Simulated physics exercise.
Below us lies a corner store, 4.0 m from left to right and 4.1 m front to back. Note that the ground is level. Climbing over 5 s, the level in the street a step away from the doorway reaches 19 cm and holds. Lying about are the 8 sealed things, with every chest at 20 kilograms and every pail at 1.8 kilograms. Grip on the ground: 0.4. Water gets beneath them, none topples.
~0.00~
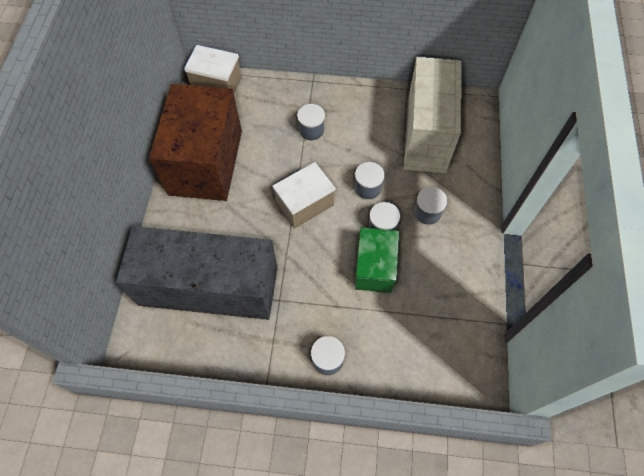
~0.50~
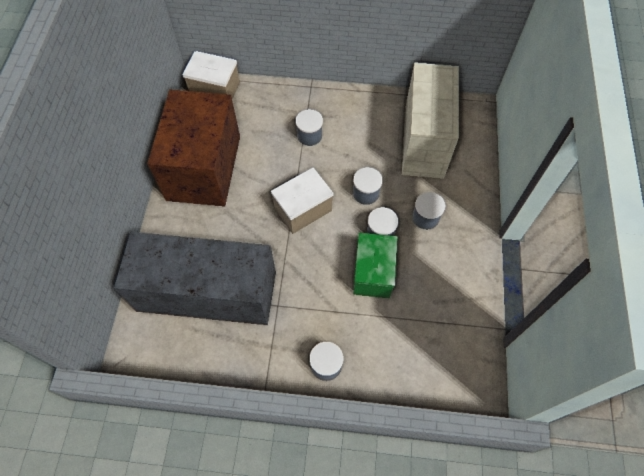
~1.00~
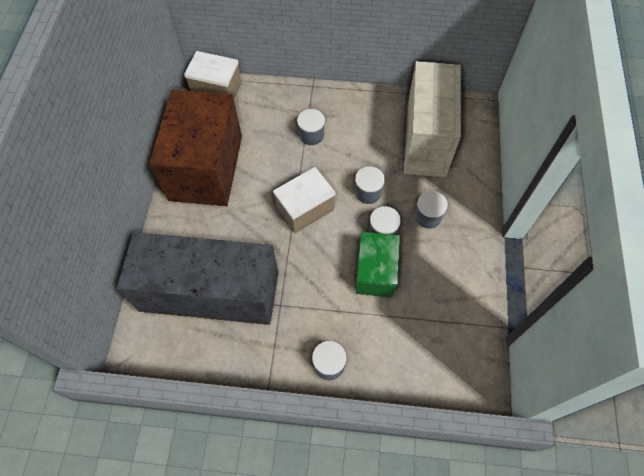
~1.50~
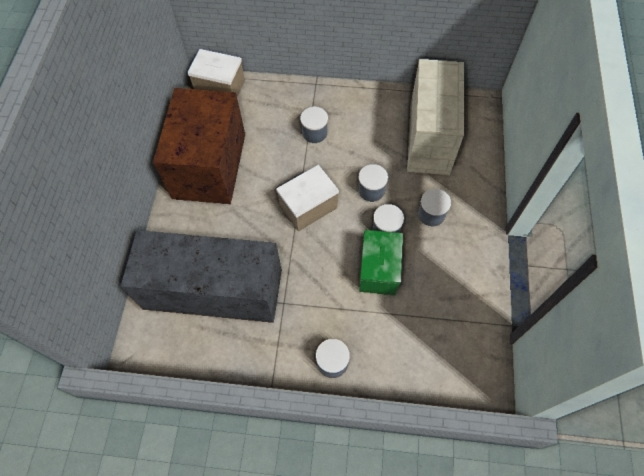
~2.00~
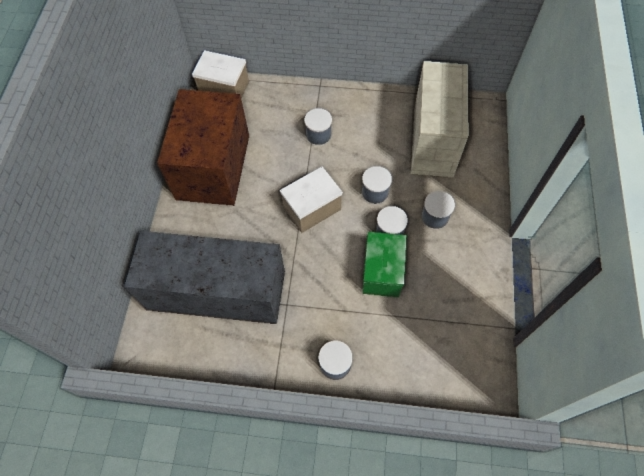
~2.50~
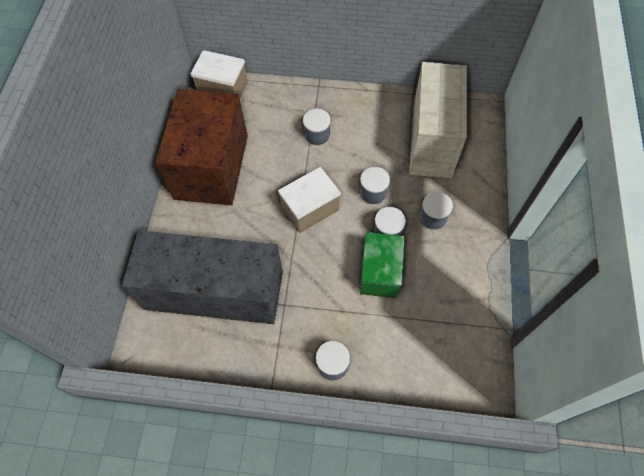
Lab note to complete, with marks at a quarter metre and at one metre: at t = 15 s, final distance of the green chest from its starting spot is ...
At t = 15 s the distance is above one metre.
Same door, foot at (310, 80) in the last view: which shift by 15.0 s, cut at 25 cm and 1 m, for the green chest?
You'd see the green chest wander off a long way.
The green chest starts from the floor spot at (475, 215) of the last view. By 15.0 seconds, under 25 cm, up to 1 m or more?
So it hardly goes anywhere.
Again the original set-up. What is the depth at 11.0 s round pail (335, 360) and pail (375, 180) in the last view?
Depths: Near 14 cm, then near 9 cm.
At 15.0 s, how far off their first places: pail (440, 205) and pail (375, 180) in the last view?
Respectively 20 and 150 centimetres.
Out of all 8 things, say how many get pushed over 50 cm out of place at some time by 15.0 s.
The tally stands at 7.
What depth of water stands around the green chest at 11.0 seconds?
Depth approx. 9 cm.
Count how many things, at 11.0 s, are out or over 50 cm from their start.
My count gives 6.
After 3.5 s the green chest is near (383, 258), 0.0 m from its start, aground; 0 afloat.
After 6.8 s the green chest is near (350, 254), 0.3 m from its start, aground; 4 afloat.
After 11.0 s the green chest is near (299, 250), 0.9 m from its start, aground; 6 afloat.
After 15.0 s the green chest is near (221, 220), 1.7 m from its start, afloat; 8 afloat.
